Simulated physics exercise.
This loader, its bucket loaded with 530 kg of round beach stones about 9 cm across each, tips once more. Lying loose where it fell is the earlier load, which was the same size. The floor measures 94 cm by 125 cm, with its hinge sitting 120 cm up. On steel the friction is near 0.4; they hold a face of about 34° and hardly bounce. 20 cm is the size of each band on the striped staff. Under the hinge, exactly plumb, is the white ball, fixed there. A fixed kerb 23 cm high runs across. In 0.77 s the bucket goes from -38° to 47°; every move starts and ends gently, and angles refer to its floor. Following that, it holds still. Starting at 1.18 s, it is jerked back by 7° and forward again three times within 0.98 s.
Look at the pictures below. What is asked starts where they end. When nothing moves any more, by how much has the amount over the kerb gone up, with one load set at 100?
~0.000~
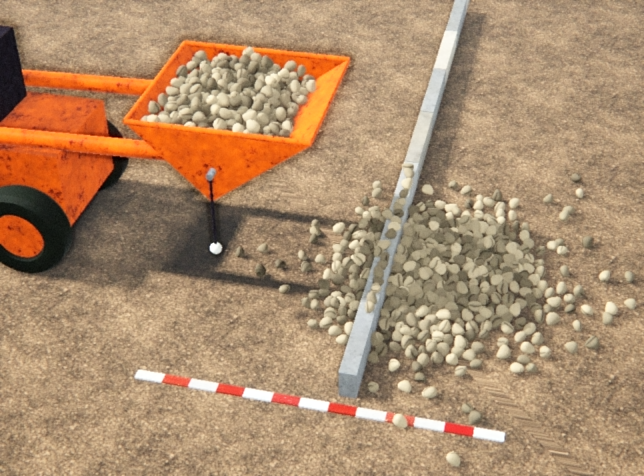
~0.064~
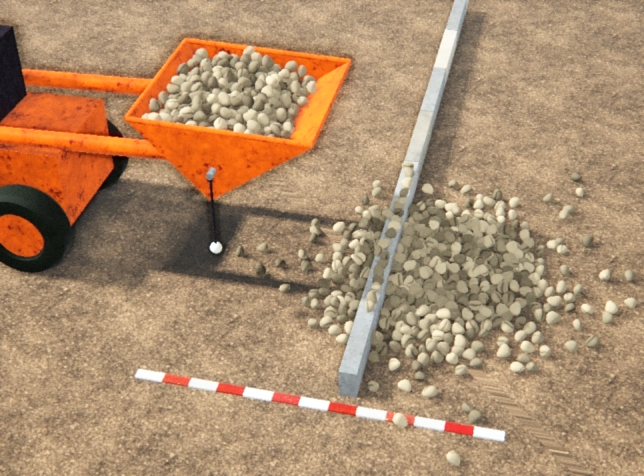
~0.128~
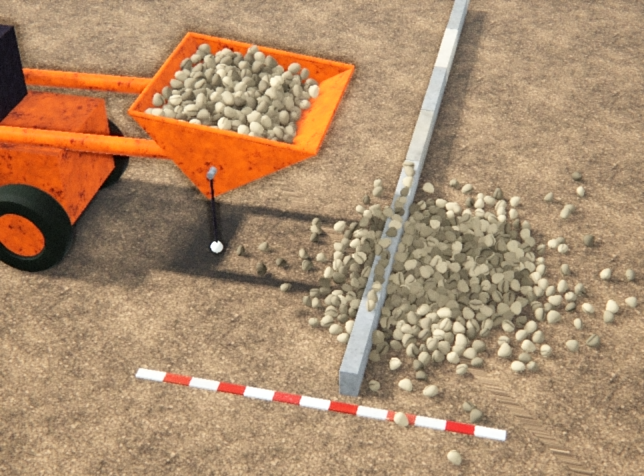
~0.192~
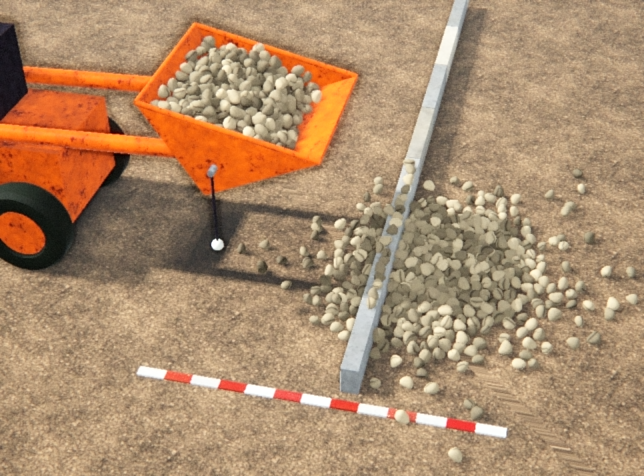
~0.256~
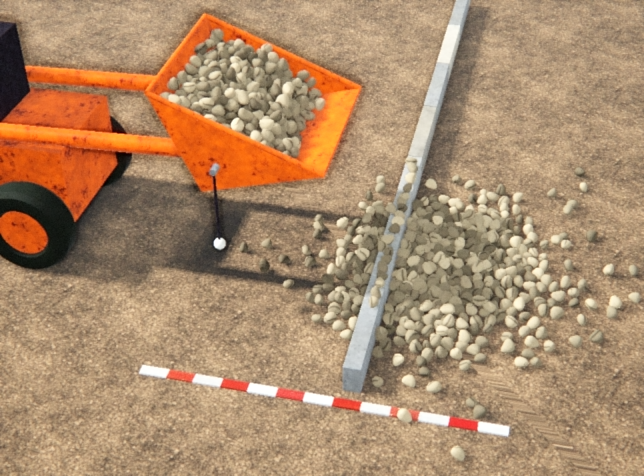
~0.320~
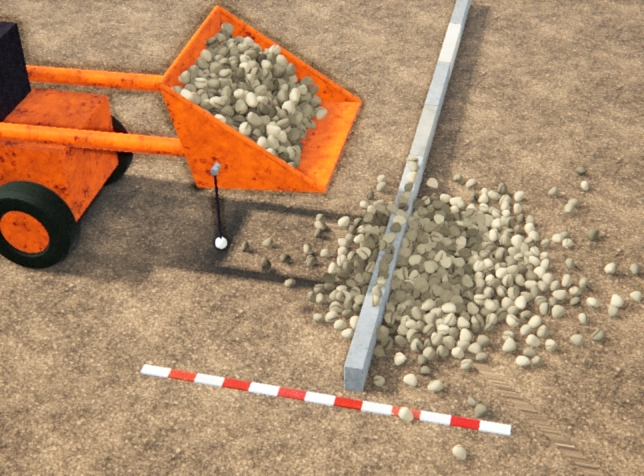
It has gone up by about 5 per cent of a load.
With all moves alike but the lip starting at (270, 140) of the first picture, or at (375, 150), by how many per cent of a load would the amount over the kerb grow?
Roughly 0 and 50 percent, in that order.
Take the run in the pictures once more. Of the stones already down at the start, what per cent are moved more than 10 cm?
I'd put it at about 5 per cent.
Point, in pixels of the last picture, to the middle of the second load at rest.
Middle: Approx. (340, 246) px.
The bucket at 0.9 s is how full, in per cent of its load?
Around 60 per cent of the load is still inside.
After 0.6 s the floor is at 34°; in per cent of one load, 100 in the bucket, 19 on this side of the kerb, 82 over the kerb; the foremost stones are past the picture's edge.
After 0.9 s the floor is at 47°; in per cent of one load, 59 in the bucket, 60 on this side of the kerb, 82 over the kerb; the foremost stones are past the picture's edge.
After 2.6 s the floor is at 47°; in per cent of one load, 0 in the bucket, 114 on this side of the kerb, 86 over the kerb; the foremost stones are past the picture's edge.
After 5.4 s the floor is at 47°; in per cent of one load, 0 in the bucket, 114 on this side of the kerb, 86 over the kerb; the foremost stones are past the picture's edge. Net gain over the kerb, 5.
